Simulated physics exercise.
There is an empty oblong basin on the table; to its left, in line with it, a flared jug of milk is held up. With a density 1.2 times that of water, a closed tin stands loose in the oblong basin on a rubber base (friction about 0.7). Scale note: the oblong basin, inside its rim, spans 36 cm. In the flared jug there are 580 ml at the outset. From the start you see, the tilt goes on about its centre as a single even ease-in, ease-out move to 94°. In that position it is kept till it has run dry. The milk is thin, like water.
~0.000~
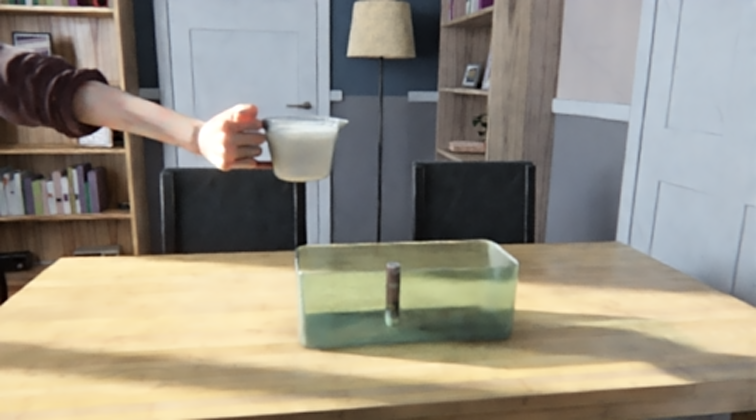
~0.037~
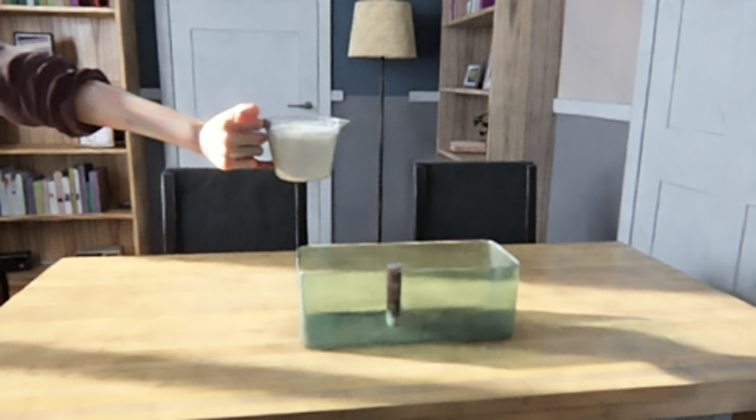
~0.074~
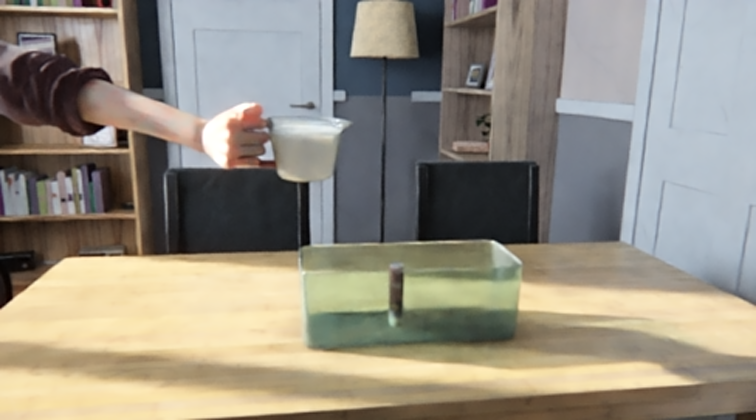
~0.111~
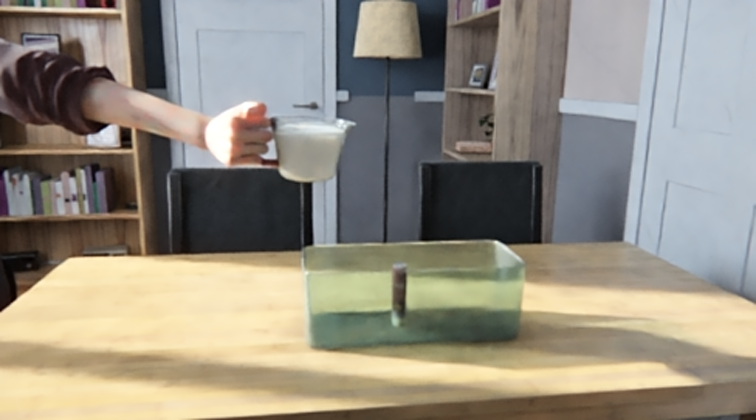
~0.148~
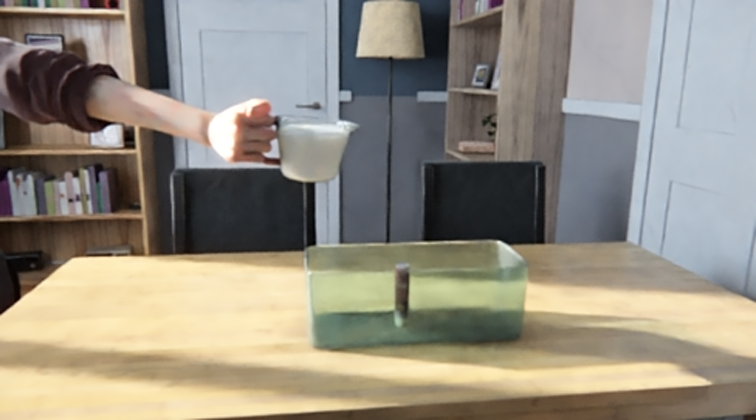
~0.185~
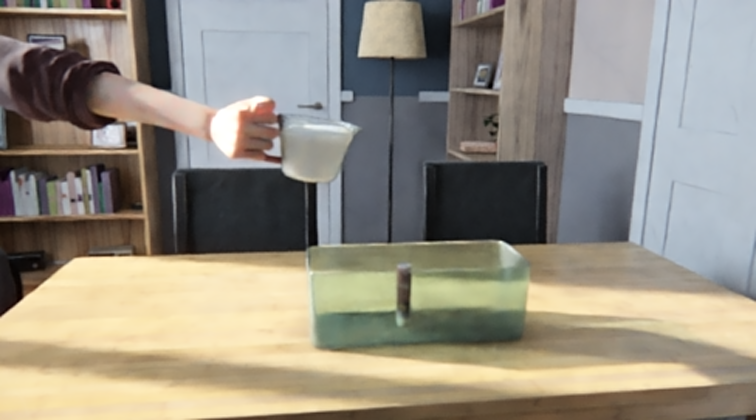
A bare forearm in a pushed-up dark sleeve reaches in from the left, holding a clear flared jug of milk above a wooden table, seen from the front in a room with bookshelves, dark chairs and a lamp. Below and to the right of the jug, a greenish glass basin holds a small dark upright tin. The jug stays level, then tilts slightly rightward, as the view shifts slightly left.
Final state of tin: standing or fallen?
Fallen.
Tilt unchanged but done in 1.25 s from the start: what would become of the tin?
Outcome - the tin comes down.
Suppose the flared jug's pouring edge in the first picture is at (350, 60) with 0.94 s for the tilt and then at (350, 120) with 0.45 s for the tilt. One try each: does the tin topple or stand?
Trial 1 - tin tips; trial 2 - tin tips.
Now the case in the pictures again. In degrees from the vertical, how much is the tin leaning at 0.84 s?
Some 5°.
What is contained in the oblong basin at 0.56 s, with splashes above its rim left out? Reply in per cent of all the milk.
Near 4 in a hundred.
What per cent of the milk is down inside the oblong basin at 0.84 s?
Looks like about 60 % of the whole amount.
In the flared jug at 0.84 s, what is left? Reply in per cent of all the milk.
Close to 16 percent of the whole amount.
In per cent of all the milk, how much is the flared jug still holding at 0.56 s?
Remaining: Near 70 % of the total.
Then, 0.56 s in, the tilt is 61° and 69 per cent is still to pour; the tin stands where it began.
Then, 0.84 s in, the tilt is 91° and 16 per cent is still to pour; the tin stands where it began.
Then, 1.13 s in, the tilt is 94° and 1 per cent is still to pour; the tin lies on its side.
Then, 1.44 s in, the tilt is 94° and 0 per cent is still to pour; the tin lies on its side.
Finally, the tin lies on its side.
